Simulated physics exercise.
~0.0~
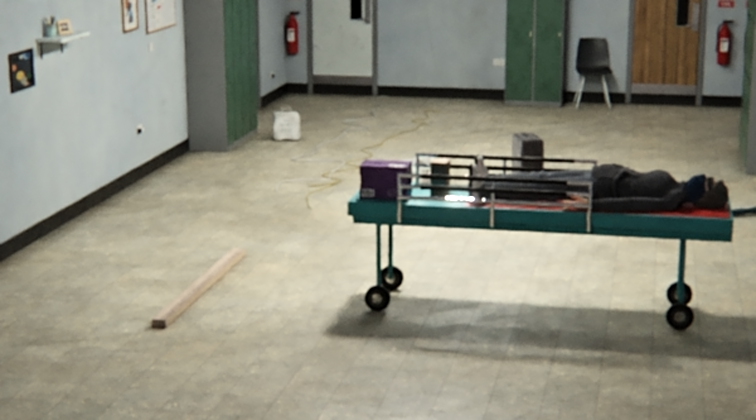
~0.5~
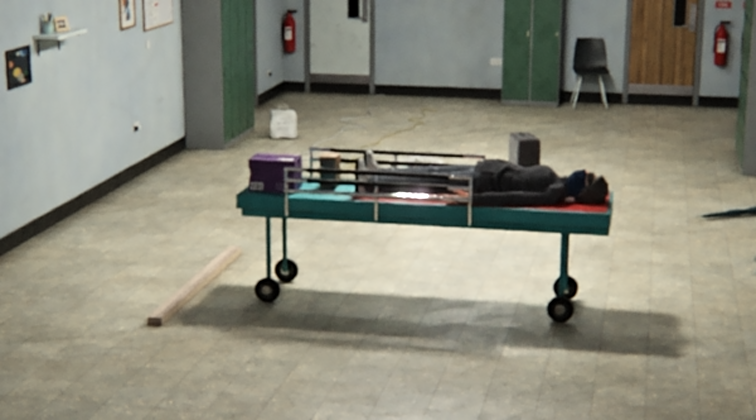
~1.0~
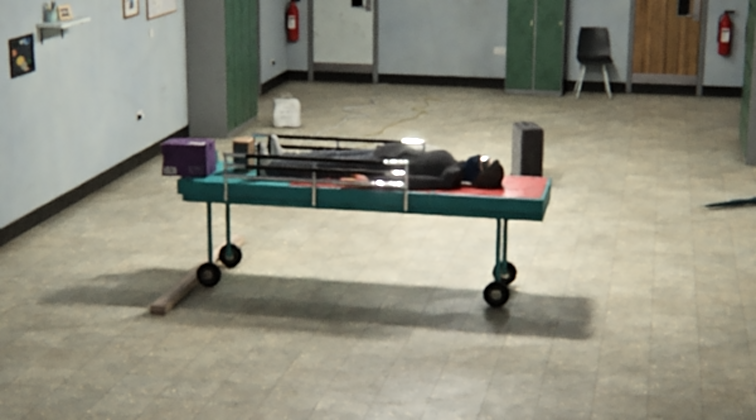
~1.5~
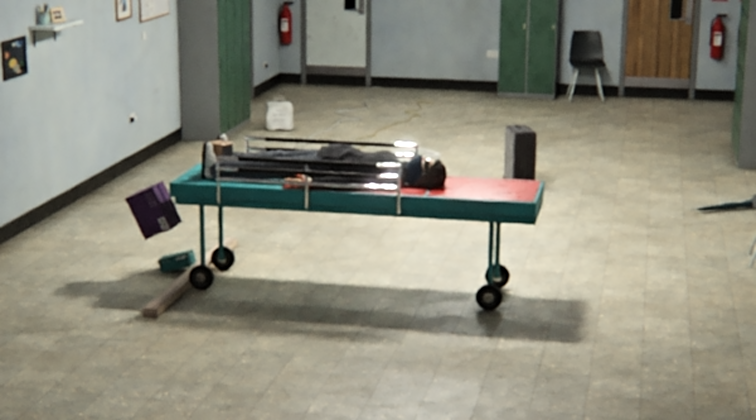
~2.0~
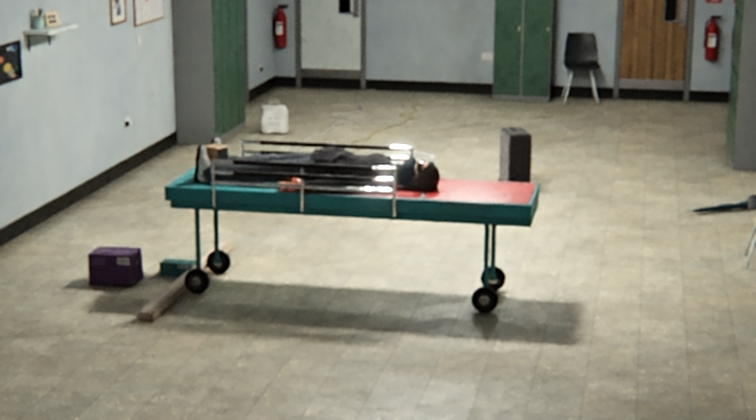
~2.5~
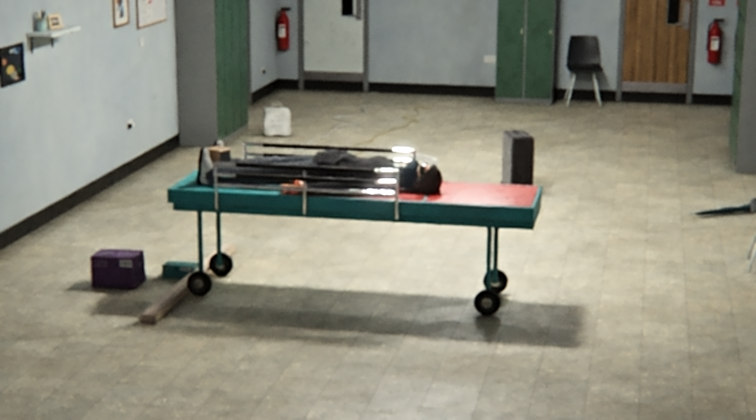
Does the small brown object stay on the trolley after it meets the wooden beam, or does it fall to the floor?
The small brown object stays on the trolley, still upright near the left end, while the purple case and the teal box lie on the floor.
In a hall with grey walls, a teal trolley carrying a limp, dark-clothed figure rolls left and stops at a wooden beam. The figure slides toward the left end and stays aboard, while a purple case and a small teal box drop to the floor and a brown object remains on top.
